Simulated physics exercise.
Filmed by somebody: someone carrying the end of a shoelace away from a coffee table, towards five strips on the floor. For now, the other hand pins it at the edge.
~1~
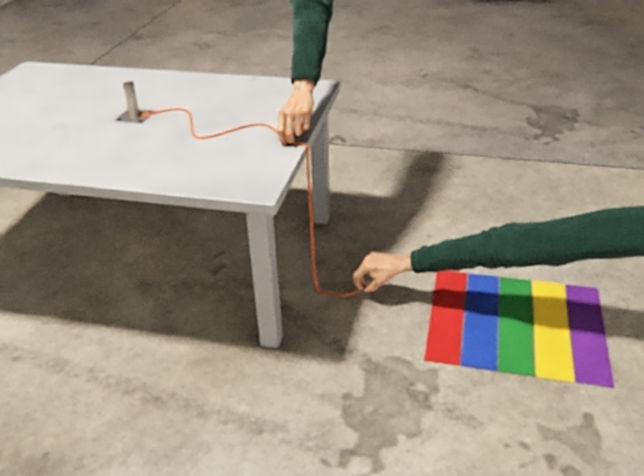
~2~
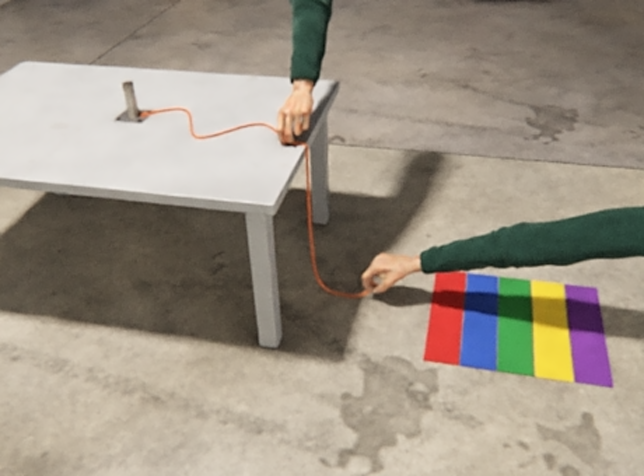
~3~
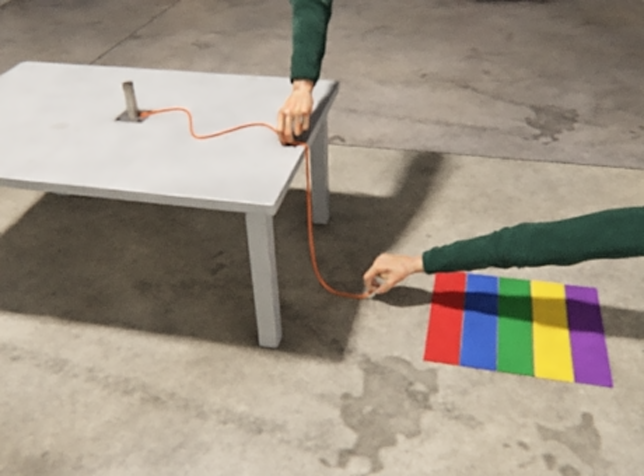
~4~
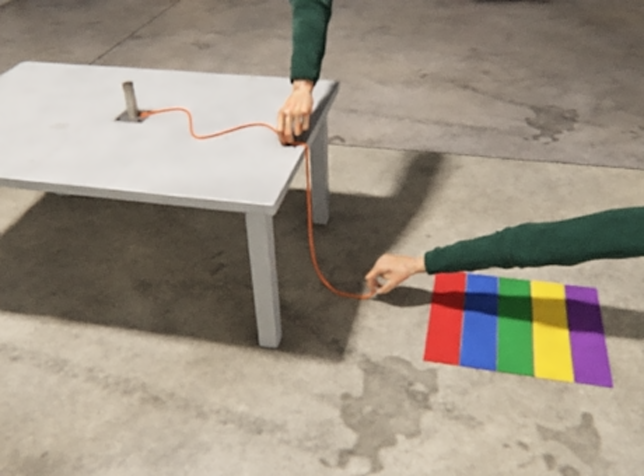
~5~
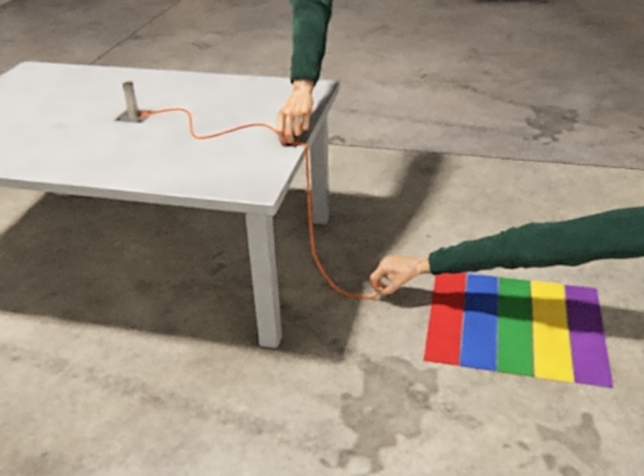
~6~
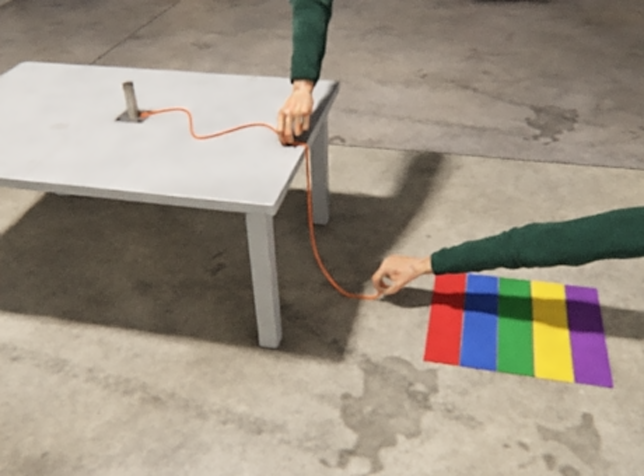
On a concrete floor beside a table, one hand pinning an orange cord at the edge, another drawing its end slightly right.
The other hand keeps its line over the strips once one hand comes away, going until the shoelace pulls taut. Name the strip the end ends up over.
Yellow.
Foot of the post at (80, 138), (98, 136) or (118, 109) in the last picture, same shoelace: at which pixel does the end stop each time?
Pixels, try by try: About (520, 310), (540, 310), (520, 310).
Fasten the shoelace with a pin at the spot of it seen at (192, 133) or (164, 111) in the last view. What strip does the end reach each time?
Colour per try: Green / yellow.
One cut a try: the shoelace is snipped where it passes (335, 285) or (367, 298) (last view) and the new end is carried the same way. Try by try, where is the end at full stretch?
First try near (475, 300), second near (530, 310).
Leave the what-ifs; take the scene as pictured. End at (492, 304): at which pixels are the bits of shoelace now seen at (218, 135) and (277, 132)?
The two spots arrive at (262, 135) and (315, 166).
Soon after, end near (492, 305); over blue.
After that, end near (532, 309); over green.
At the stop, end near (555, 312); over yellow. It gets as far as the yellow strip.
